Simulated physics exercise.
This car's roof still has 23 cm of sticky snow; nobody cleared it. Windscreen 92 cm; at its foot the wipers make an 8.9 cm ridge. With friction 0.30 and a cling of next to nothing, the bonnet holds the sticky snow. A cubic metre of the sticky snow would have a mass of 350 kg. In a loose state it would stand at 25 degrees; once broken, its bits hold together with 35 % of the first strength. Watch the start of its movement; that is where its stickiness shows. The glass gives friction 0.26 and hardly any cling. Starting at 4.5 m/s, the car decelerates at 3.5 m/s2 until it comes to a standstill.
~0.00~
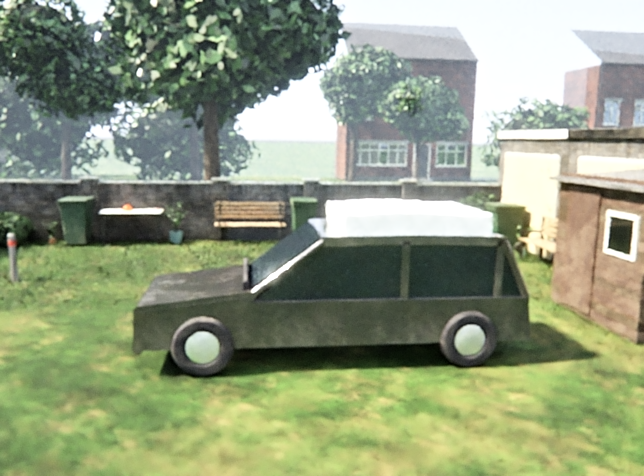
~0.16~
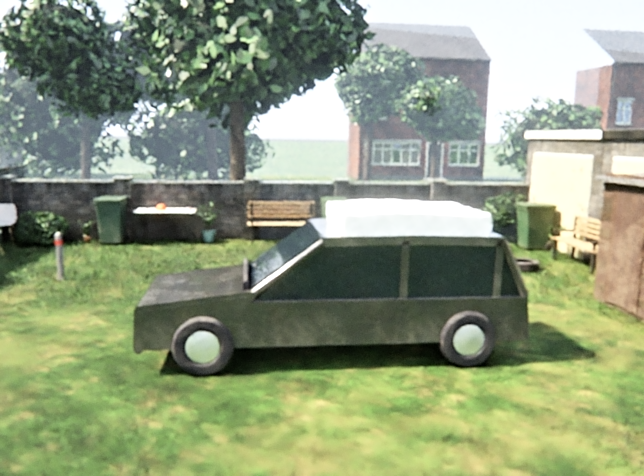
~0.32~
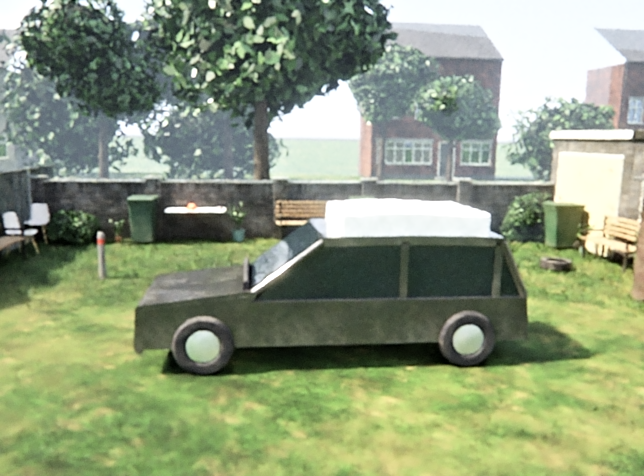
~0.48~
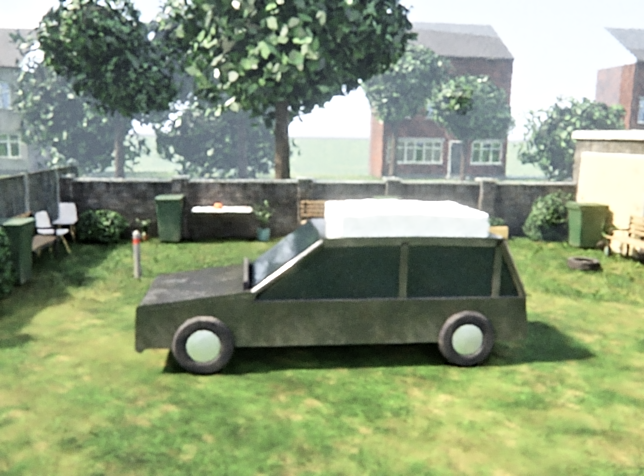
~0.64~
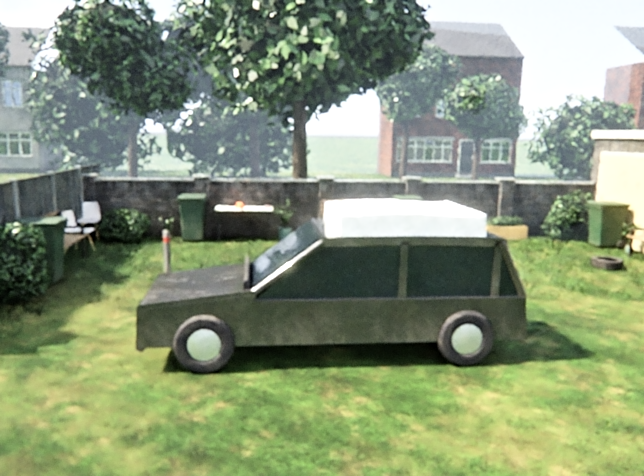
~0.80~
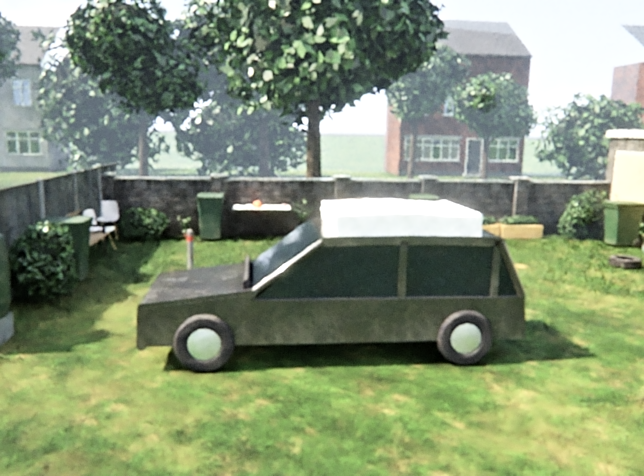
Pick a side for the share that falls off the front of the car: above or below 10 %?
Below, by my estimate.
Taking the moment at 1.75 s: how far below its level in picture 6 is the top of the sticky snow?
Around 0 cm.
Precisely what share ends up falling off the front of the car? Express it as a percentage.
Near 0 %.
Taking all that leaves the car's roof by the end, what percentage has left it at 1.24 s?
Around 10 out of 100.
After 1.24 s, 99 % of the snow is on the roof, 1 % on the glass, none on the bonnet and none has gone off the nose.
After 1.75 s, 88 % of the snow is on the roof, 12 % on the glass, none on the bonnet and none has gone off the nose.
After 2.27 s, 88 % of the snow is on the roof, 6 % on the glass, 6 % on the bonnet and none has gone off the nose.
After 2.79 s, 88 % of the snow is on the roof, 6 % on the glass, 6 % on the bonnet and none has gone off the nose.
After 3.20 s, 88 % of the snow is on the roof, 6 % on the glass, 6 % on the bonnet and none has gone off the nose.
